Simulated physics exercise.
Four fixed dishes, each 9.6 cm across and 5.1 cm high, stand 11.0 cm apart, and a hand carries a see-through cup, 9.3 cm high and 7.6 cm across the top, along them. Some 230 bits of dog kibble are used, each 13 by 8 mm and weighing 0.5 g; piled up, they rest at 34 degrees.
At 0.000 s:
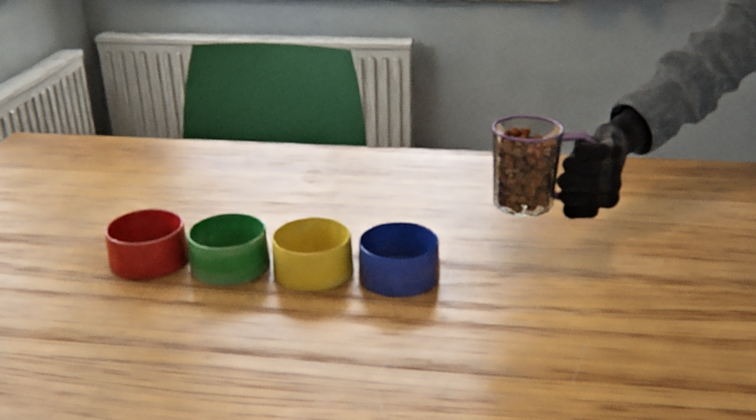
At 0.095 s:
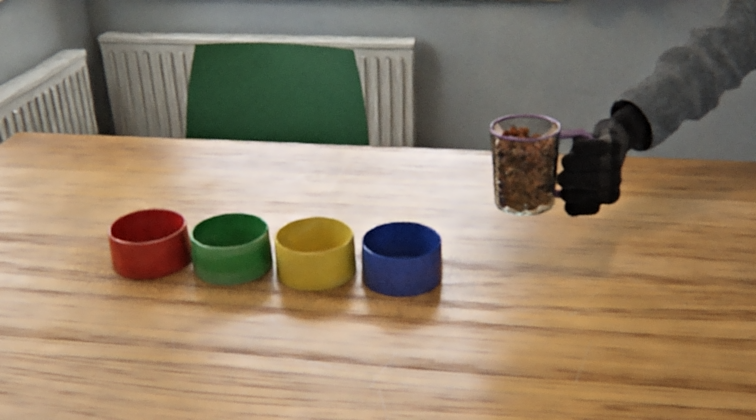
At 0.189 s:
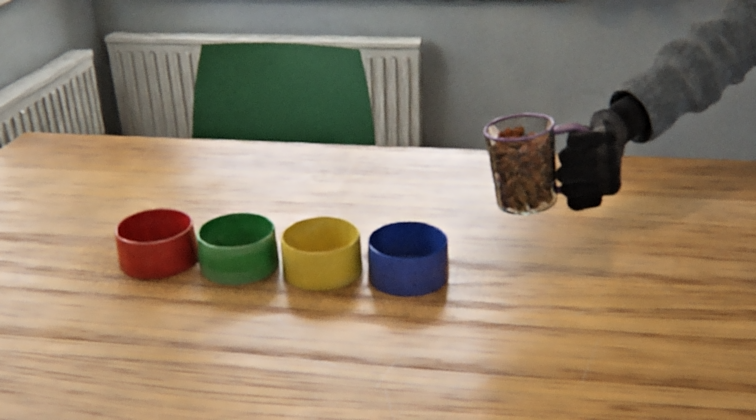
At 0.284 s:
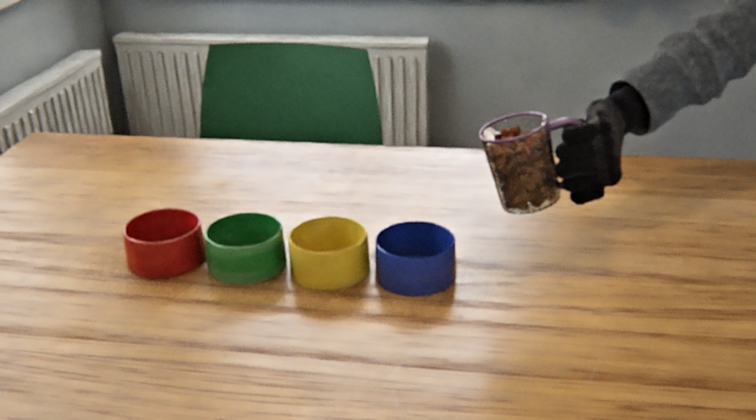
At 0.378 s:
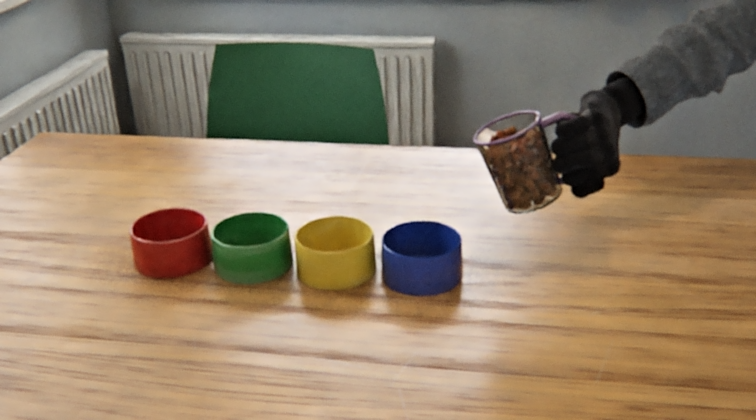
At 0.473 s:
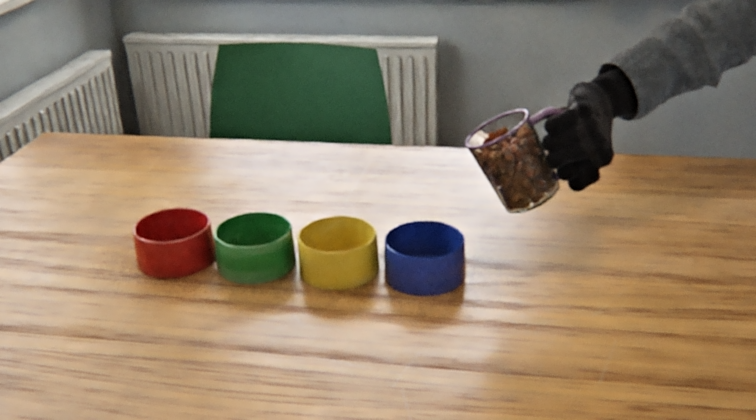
A gloved hand holds a clear cup of brown kibble upright above a wooden table, to the right of a row of red, green, yellow and blue dishes. The hand gradually tilts the cup leftward and shifts it slightly left, while the kibble stays inside and the view drifts a little.
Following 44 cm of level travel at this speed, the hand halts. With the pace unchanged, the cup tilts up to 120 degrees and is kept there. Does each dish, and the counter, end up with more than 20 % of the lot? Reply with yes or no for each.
Red: No, blue: No, green: No, yellow: Yes, counter: No.
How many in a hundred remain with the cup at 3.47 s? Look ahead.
Some 0 per cent.
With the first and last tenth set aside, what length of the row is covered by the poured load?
It spans about 6 centimetres along the dishes.
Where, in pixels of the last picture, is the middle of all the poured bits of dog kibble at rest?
My guess is close to (333, 249).
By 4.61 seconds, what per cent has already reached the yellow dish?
It works out to some 95 per cent.
After 2.27 s, tilt 120 degrees; cup holds 0 %, yellow 95 %.
After 3.47 s, tilt 120 degrees; cup holds 0 %, yellow 95 %.
After 4.61 s, tilt 120 degrees; cup holds 0 %, yellow 95 %.
By 4.9 s all is still; red 0 %, blue 0 %, green 0 %, yellow 95 %, counter 5 %.
